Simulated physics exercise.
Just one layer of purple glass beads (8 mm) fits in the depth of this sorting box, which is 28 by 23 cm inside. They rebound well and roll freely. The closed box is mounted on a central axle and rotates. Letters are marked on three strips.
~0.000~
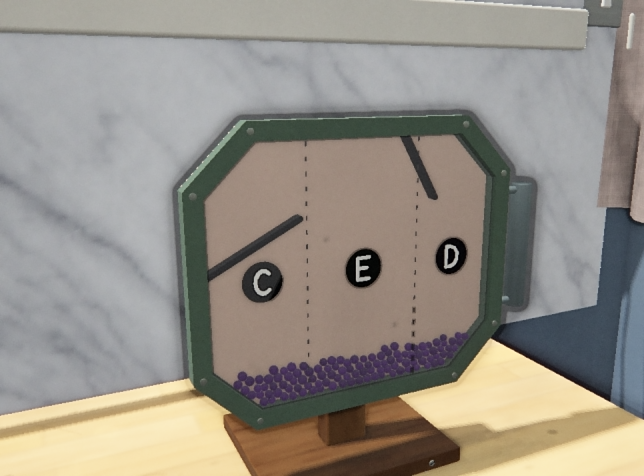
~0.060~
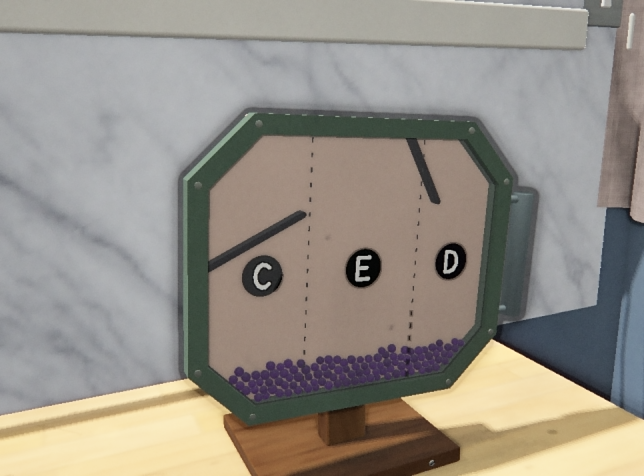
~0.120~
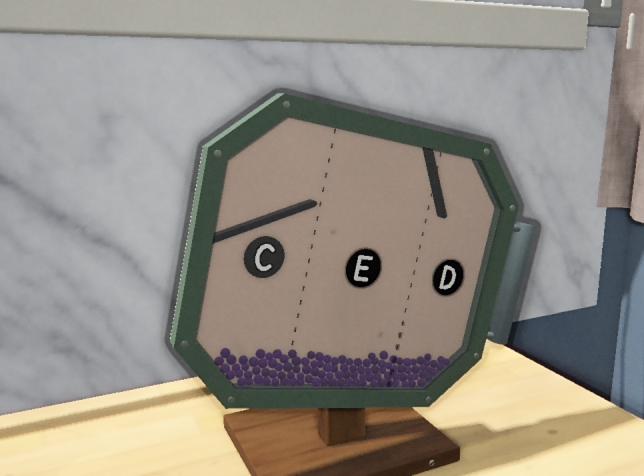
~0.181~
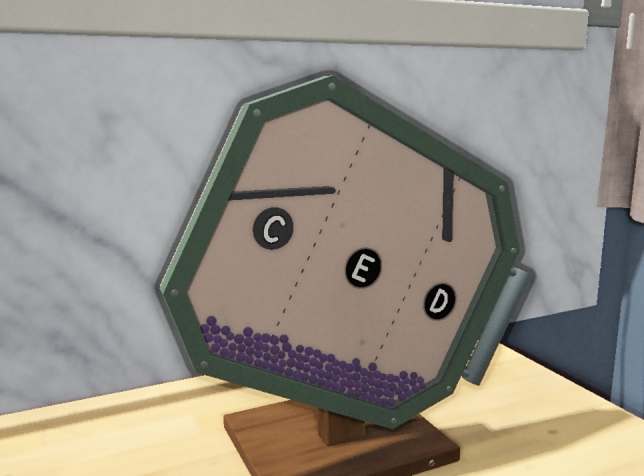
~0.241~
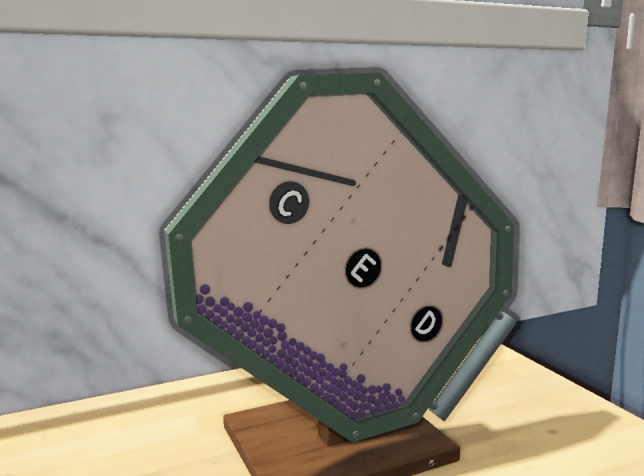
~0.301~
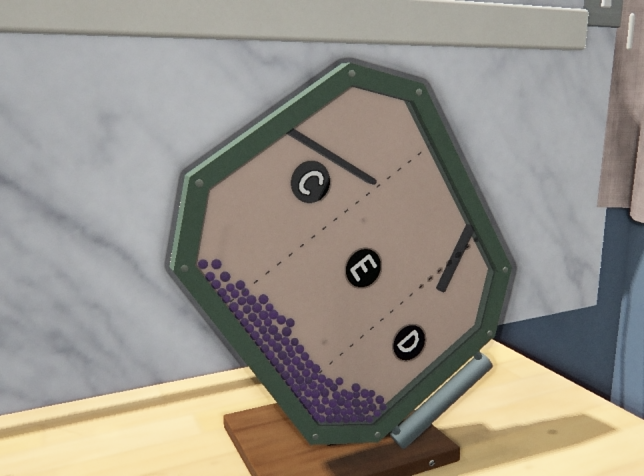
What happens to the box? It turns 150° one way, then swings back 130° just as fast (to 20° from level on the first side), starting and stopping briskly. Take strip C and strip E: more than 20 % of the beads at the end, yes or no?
C: No; E: Yes.
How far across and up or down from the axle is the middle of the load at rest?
It lies close to 5 centimetres right and 10 centimetres below.
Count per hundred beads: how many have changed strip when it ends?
Something near 65 per cent end up elsewhere.
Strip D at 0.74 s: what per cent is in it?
About 100 percent.
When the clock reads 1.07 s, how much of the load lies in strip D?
The share there is some 100 per cent.
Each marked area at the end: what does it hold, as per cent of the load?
Strip C: 0; strip D: 75; strip E: 25.
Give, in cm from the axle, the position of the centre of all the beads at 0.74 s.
About 7 cm left and 10 cm below.
By 0.74 s, it stands 150° clockwise; the beads' middle is 7 cm left of and 10 cm below the centre; D 100 %.
By 1.07 s, it stands 84° clockwise; the beads' middle is 6 cm right of and 10 cm below the centre; D 100 %.
By 1.40 s, it stands 20° clockwise; the beads' middle is 7 cm right of and 9 cm below the centre; D 90 %, E 10 %.
At rest by 2.1 s, it stands 20° clockwise; C 0 %, D 75 %, E 25 %.
